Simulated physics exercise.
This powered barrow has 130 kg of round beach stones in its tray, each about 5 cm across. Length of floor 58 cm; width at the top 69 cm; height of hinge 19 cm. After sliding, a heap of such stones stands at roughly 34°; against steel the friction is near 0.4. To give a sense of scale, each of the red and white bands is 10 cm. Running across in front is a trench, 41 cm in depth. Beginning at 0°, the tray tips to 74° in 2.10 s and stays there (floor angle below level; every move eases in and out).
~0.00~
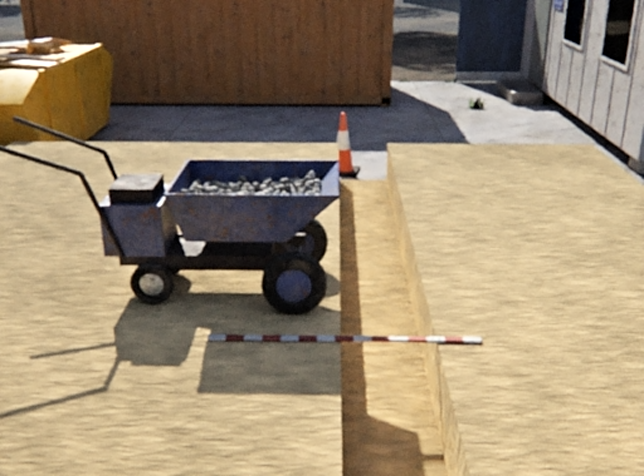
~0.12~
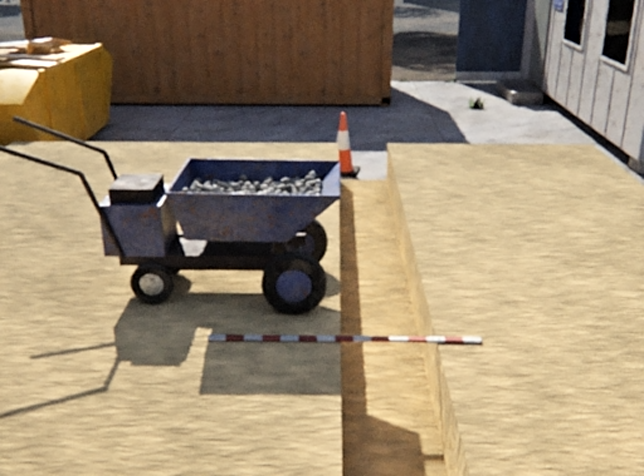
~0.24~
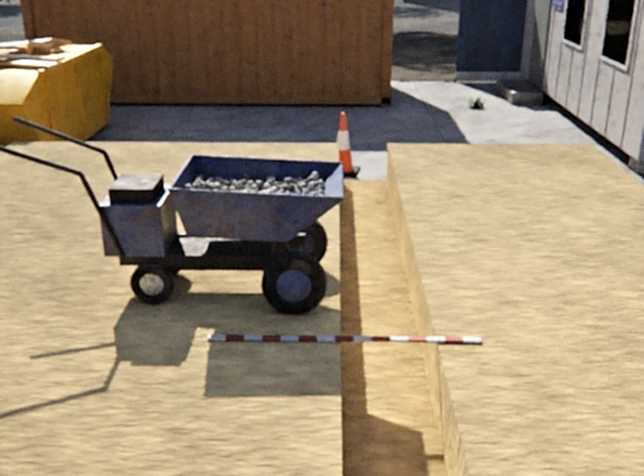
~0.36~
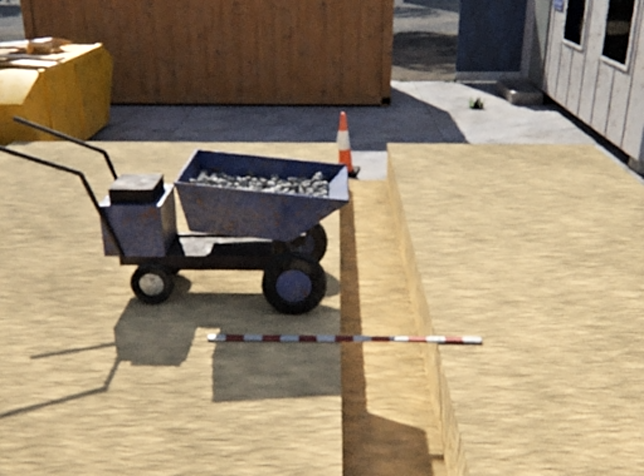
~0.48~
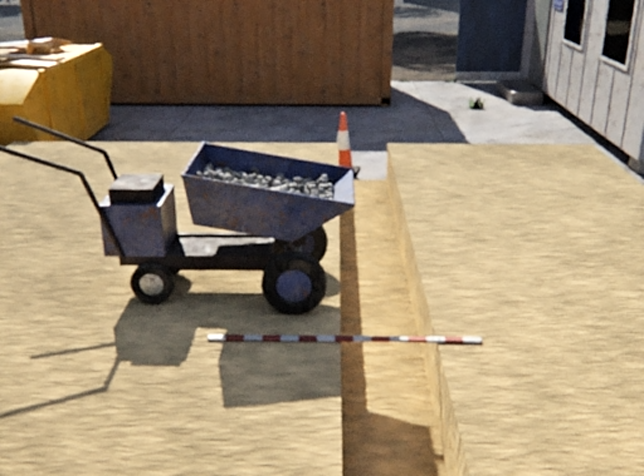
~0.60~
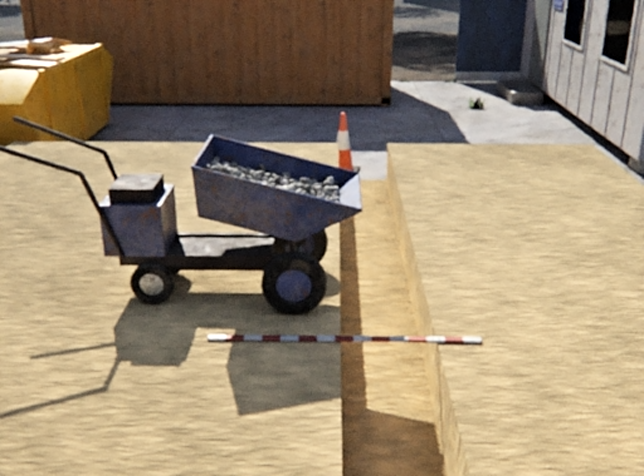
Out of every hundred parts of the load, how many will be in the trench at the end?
Close to 64 in every hundred.
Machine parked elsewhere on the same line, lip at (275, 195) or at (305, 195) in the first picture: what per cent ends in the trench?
I'd expect some 100 per cent, then some 100.
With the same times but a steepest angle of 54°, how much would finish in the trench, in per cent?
The trench would hold about 65% of it.
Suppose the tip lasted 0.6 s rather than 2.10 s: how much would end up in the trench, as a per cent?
In that case, around 50%.
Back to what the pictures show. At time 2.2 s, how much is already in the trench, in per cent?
Some 55 per cent.
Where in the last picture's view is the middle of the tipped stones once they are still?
Their middle ends up near (411, 334).
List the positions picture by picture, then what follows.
The first picture shows lip at (339, 197), floor tilted 0°, highest stones at (277, 183).
In the second picture, the tray is at 1°, its lip at (340, 197); the top of the load is at (278, 183); the stones move at 0.1 m/s on average.
In the third picture, the tray is at 3°, its lip at (343, 199); the top of the load is at (271, 184); the stones move at 0.2 m/s on average.
In the fourth picture, the tray is at 6°, its lip at (348, 201); the top of the load is at (230, 181); the stones move at 0.3 m/s on average.
The fifth picture shows lip at (355, 205), floor tilted 10°, highest stones at (218, 175); the stones move at 0.3 m/s on average.
In the sixth picture, the tray is at 15°, its lip at (362, 211); the top of the load is at (218, 167); the stones move at 0.4 m/s on average.
After 1.6 s the floor is at 63°; 95 % in the tray, 5 % in the trench; the foremost stones are at (417, 267).
After 2.2 s the floor is at 74°; 10 % in the tray, 54 % in the trench, 36 % past the trench; the foremost stones are at (538, 293).
After 2.5 s the floor is at 74°; 0 % in the tray, 64 % in the trench, 36 % past the trench; the foremost stones are at (576, 295).
After 4.5 s the floor is at 74°; 0 % in the tray, 64 % in the trench, 36 % past the trench; the foremost stones are at (580, 287).
